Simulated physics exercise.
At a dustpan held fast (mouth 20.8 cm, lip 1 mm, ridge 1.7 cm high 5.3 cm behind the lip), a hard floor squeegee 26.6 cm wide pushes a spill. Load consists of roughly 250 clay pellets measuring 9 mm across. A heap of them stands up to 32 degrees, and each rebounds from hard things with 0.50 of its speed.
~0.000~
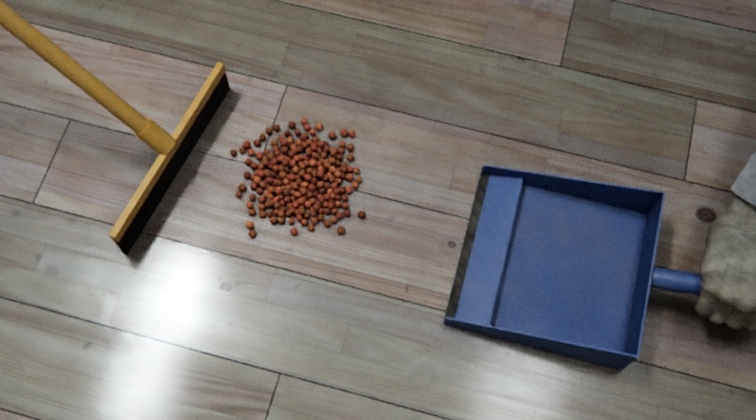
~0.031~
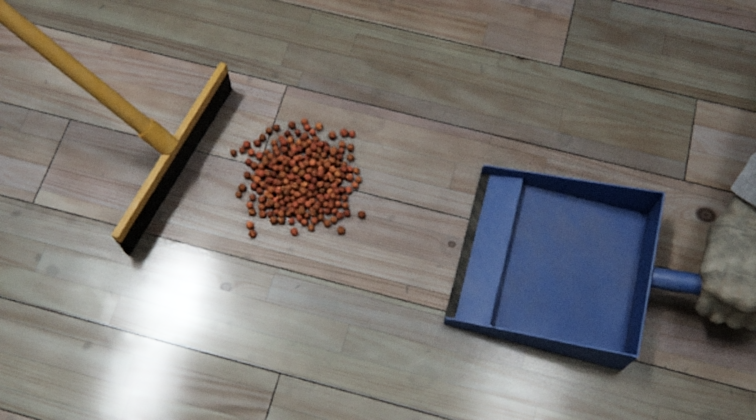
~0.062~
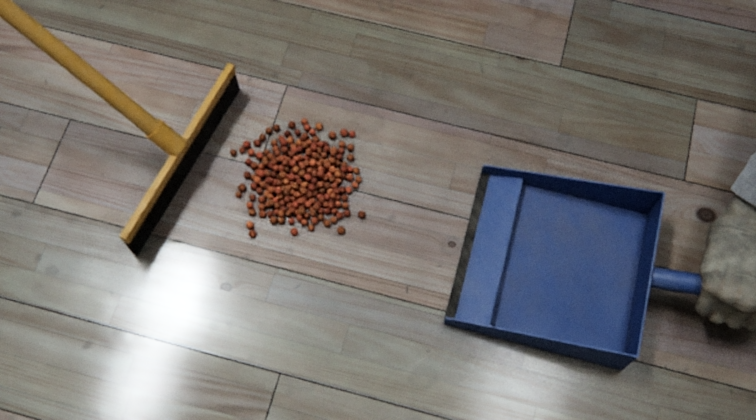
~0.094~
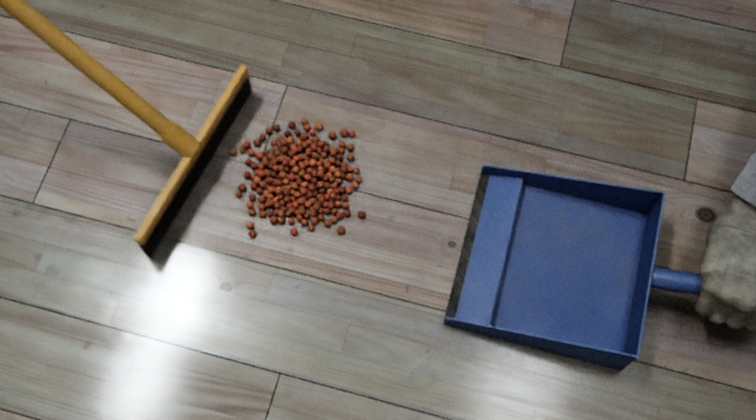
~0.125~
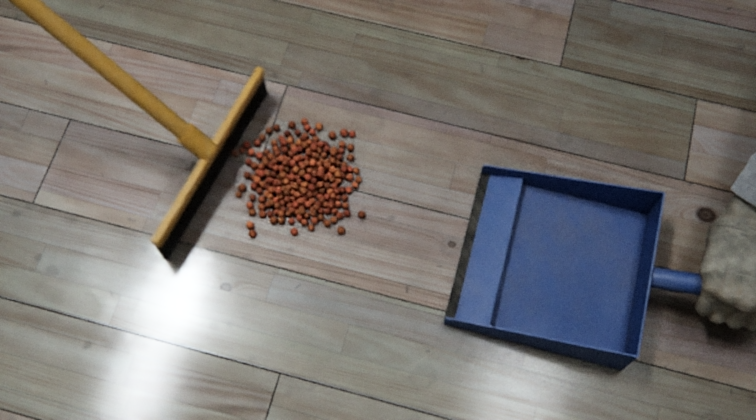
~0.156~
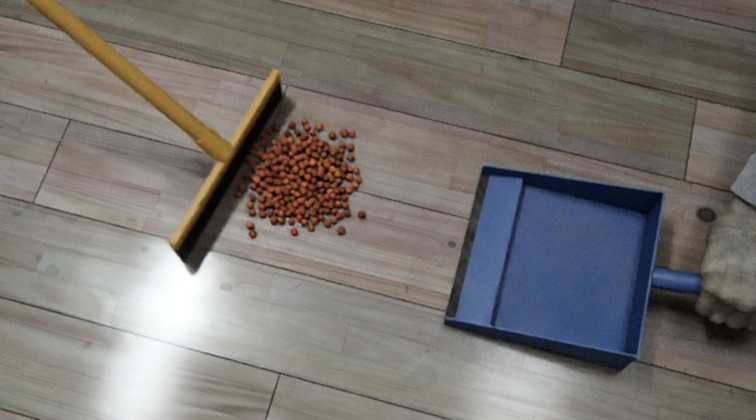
A squeegee with a yellow handle and a dark blade edge slides a short way rightward across a grey-brown wood-plank floor, seen from above by a still camera. Its slanted blade closes in on a loose heap of small reddish-brown pellets and meets the left edge, where a few begin to shift. At right, a pale gloved hand holds a blue dustpan motionless, its open side facing the pellets.
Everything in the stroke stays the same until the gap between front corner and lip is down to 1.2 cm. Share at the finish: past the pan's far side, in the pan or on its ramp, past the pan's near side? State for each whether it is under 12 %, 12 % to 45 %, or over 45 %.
Outcome: Past the pan's far side: Moderate, in the pan or on its ramp: Moderate, past the pan's near side: Small.
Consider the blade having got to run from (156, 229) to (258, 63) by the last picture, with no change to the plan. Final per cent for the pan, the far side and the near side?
Pan: 0, far side: 35, near side: 0.
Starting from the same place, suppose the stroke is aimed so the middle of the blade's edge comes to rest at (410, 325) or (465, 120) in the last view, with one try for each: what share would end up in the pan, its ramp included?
Some 30 in a hundred and 5 in a hundred.
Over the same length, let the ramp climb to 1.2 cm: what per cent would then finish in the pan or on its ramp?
In that case roughly 30 percent.
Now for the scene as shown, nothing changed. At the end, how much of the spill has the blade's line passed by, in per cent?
Something like 0 per cent, roughly.
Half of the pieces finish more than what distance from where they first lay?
About 22 cm.
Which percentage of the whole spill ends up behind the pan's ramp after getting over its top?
Around 0 percent.
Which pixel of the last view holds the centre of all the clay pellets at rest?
About (468, 220).
Then, at 0.36 s, middle of the blade 17 cm from the lip; 0 % over the lip, far side 10 %, near side 0 %.
After 0.49 s, middle of the blade 8 cm from the lip; 0 % over the lip, far side 15 %, near side 5 %.
After 0.76 s, middle of the blade 4 cm from the lip; 25 % over the lip, far side 20 %, near side 5 %.
At rest (1.2 s), far side 20 %, pan 25 %, near side 5 %, in front of the lip or behind the blade 50 %.
